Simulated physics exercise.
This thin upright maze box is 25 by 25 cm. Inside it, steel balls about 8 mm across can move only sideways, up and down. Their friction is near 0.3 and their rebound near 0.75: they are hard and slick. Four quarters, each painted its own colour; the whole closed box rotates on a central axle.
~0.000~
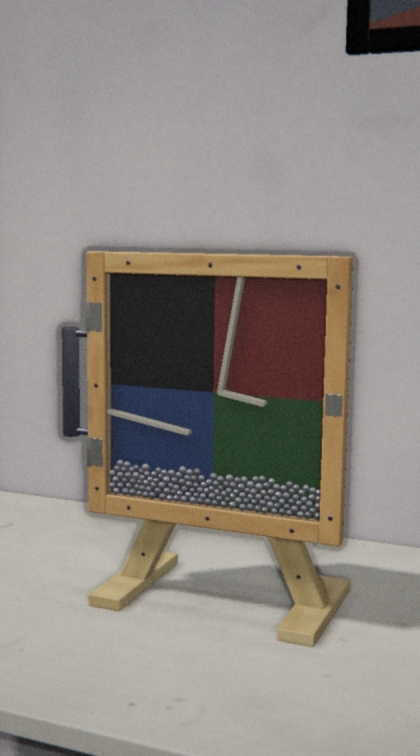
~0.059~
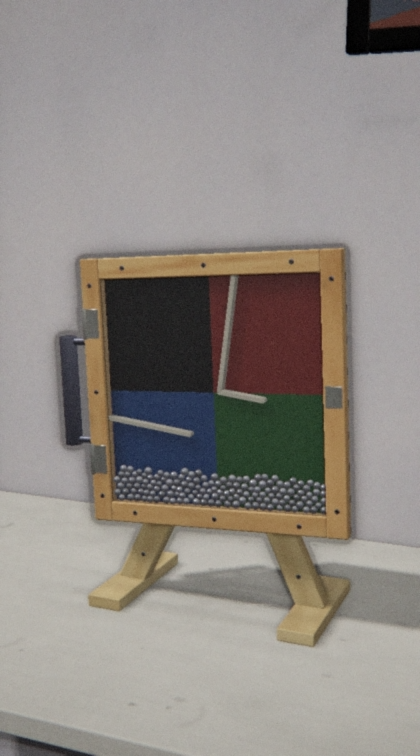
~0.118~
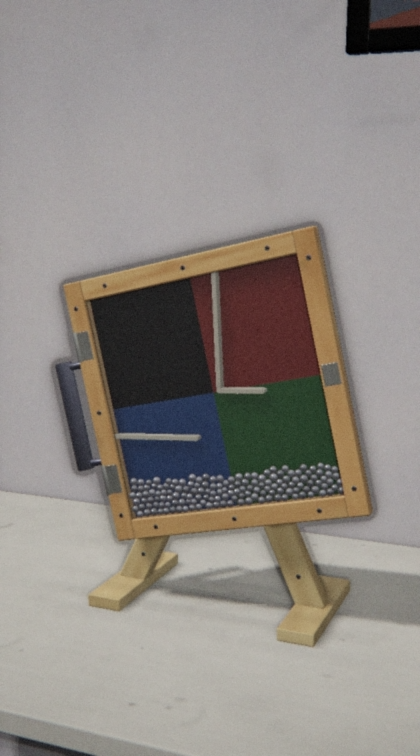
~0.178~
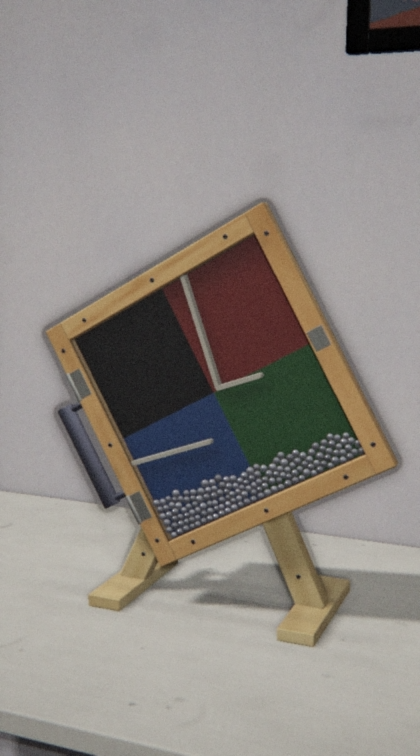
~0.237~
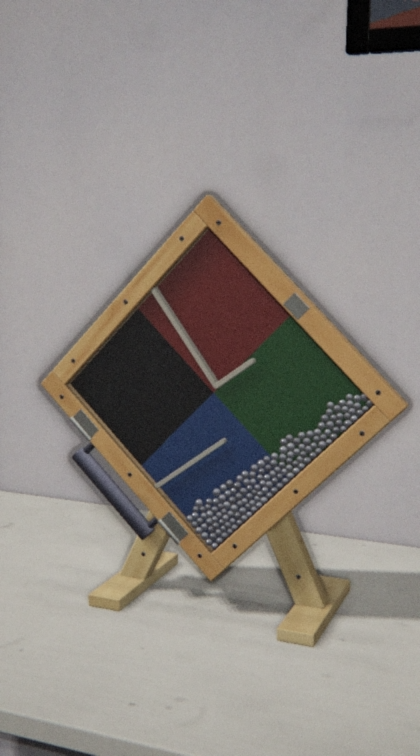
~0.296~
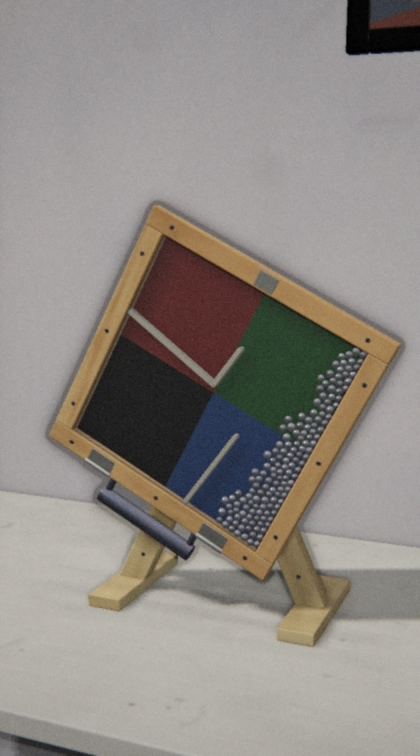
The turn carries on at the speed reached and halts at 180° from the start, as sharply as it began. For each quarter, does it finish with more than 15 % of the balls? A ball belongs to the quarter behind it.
Lab note: Green beneath threshold / red exceeds threshold / blue exceeds threshold / black exceeds threshold.
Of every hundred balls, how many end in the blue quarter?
Around 35 percent.
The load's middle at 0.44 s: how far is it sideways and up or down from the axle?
The middle sits some 10 centimetres right and 2 centimetres below the axle.
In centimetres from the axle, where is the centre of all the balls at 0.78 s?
Some 6 cm right and 5 cm above.
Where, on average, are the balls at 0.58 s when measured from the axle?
About 10 cm right and 1 cm above.
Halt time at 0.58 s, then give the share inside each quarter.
Green quarter: 5; red quarter: 0; blue quarter: 90; black quarter: 5.
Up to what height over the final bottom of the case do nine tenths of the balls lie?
Roughly 19 centimetres.
After 0.44 s, it has turned 104°, the balls' middle is 10 cm right of and 2 cm below the axle; by quarter, green 25 %, blue 75 %.
After 0.58 s, it has turned 144°, the balls' middle is 10 cm right of and 1 cm above the axle; by quarter, green 5 %, blue 90 %, black 5 %.
At rest by 2.6 s, green 0 %, red 20 %, blue 35 %, black 45 %.
